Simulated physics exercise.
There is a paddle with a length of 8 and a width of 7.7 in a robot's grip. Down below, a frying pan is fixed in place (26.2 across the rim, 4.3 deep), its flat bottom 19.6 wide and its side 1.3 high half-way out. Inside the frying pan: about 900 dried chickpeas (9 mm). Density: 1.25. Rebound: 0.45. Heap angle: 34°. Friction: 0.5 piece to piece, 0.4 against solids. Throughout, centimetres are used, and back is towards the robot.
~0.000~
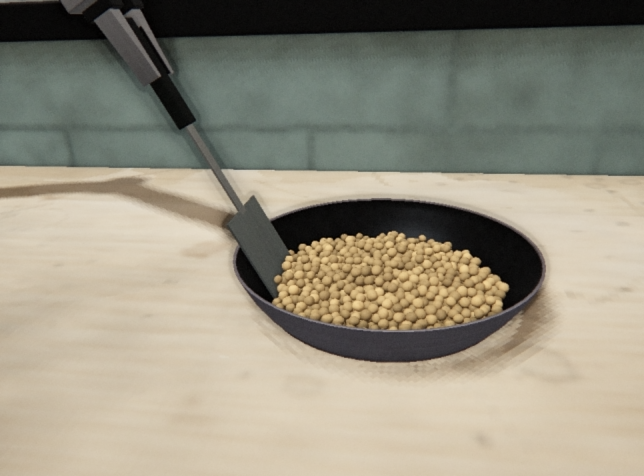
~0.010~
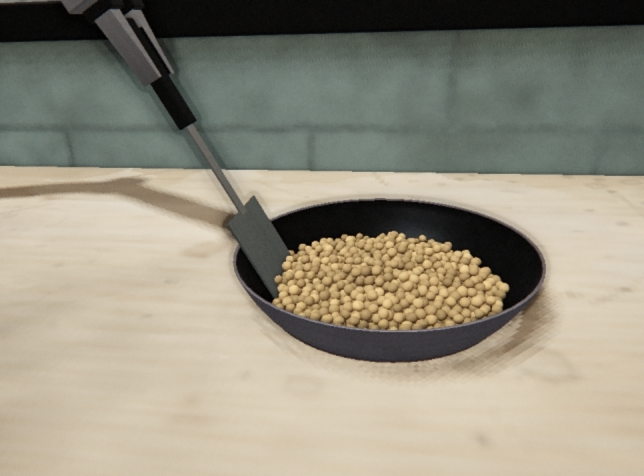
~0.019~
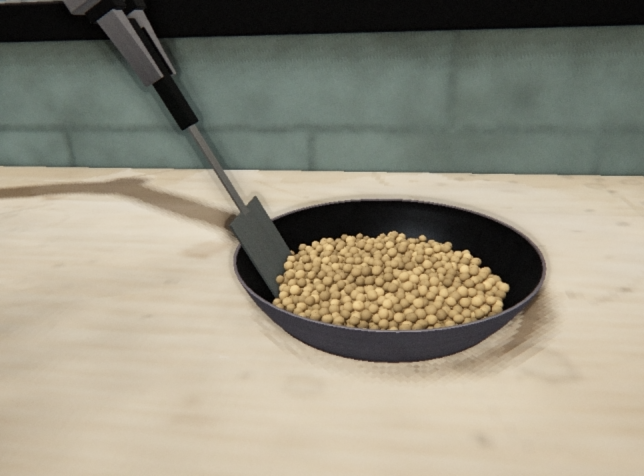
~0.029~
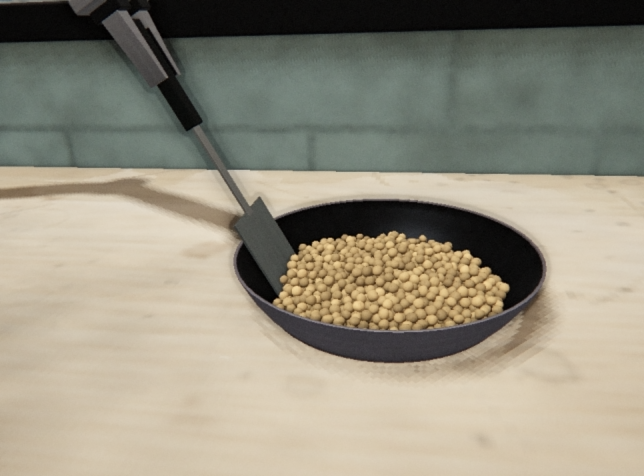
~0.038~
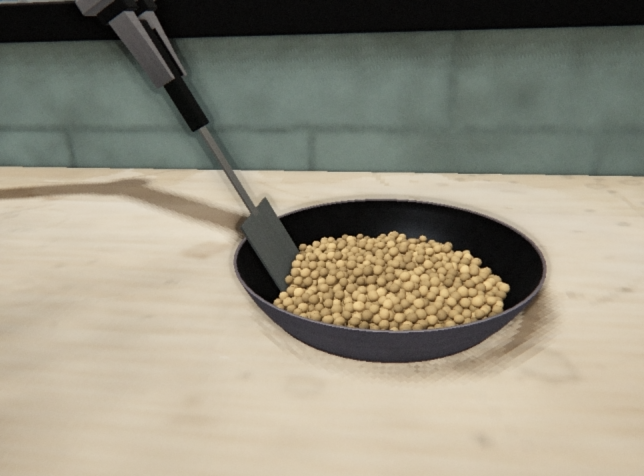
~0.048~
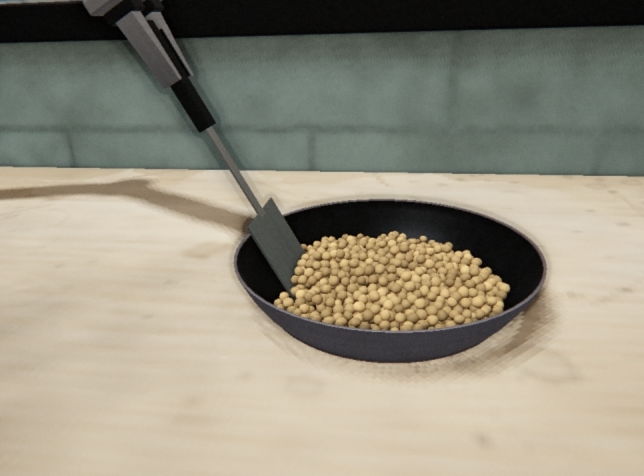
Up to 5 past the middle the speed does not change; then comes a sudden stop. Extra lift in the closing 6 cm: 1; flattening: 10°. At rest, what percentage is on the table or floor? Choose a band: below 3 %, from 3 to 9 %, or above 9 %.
Below 3 %.
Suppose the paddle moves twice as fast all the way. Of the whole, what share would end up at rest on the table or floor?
Roughly 5 per cent, I'd say.
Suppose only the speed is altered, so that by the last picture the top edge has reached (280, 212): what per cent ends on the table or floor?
Share: Roughly 5 %.
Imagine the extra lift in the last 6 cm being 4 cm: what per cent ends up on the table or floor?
It comes to near 0 percent.
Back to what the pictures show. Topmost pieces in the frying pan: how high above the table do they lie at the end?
Roughly 5.0 cm.
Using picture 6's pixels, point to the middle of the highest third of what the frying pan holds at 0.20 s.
I'd put it close to (427, 272).
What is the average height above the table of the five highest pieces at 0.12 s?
Height: Approx. 4 cm.
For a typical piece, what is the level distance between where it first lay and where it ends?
Somewhere around 3 centimetres, I'd say.
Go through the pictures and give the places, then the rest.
The first picture shows paddle top edge at (241, 209), sloping 62°; upper third of the load around (382, 273), from x 275 to 505, top at y 235; 900 in the frying pan.
The second picture shows paddle top edge at (241, 209), sloping 62°; upper third of the load around (381, 273), from x 280 to 505, top at y 235.
The third picture shows paddle top edge at (243, 209), sloping 62°; upper third of the load around (381, 274), from x 280 to 505, top at y 235.
The fourth picture shows paddle top edge at (248, 210), sloping 62°; upper third of the load around (379, 273), from x 280 to 505, top at y 235.
The fifth picture shows paddle top edge at (254, 211), sloping 62°; upper third of the load around (379, 273), from x 280 to 505, top at y 235.
The sixth picture shows paddle top edge at (260, 212), sloping 62°; upper third of the load around (379, 272), from x 280 to 505, top at y 235; 900 in the frying pan.
By 0.12 s, sloping 62°, highest piece 4 above the table; 900 in the frying pan.
By 0.20 s, sloping 58°, highest piece 4 above the table; 900 in the frying pan.
By 0.43 s, sloping 52°, highest piece 5 above the table; 899 in the frying pan, 1 on the table or floor.
By 1.48 s, sloping 52°, highest piece 5 above the table; 899 in the frying pan, 1 on the table or floor.
Final count, 899 in the frying pan, 1 on the table or floor. That is 0 % on the table or floor.
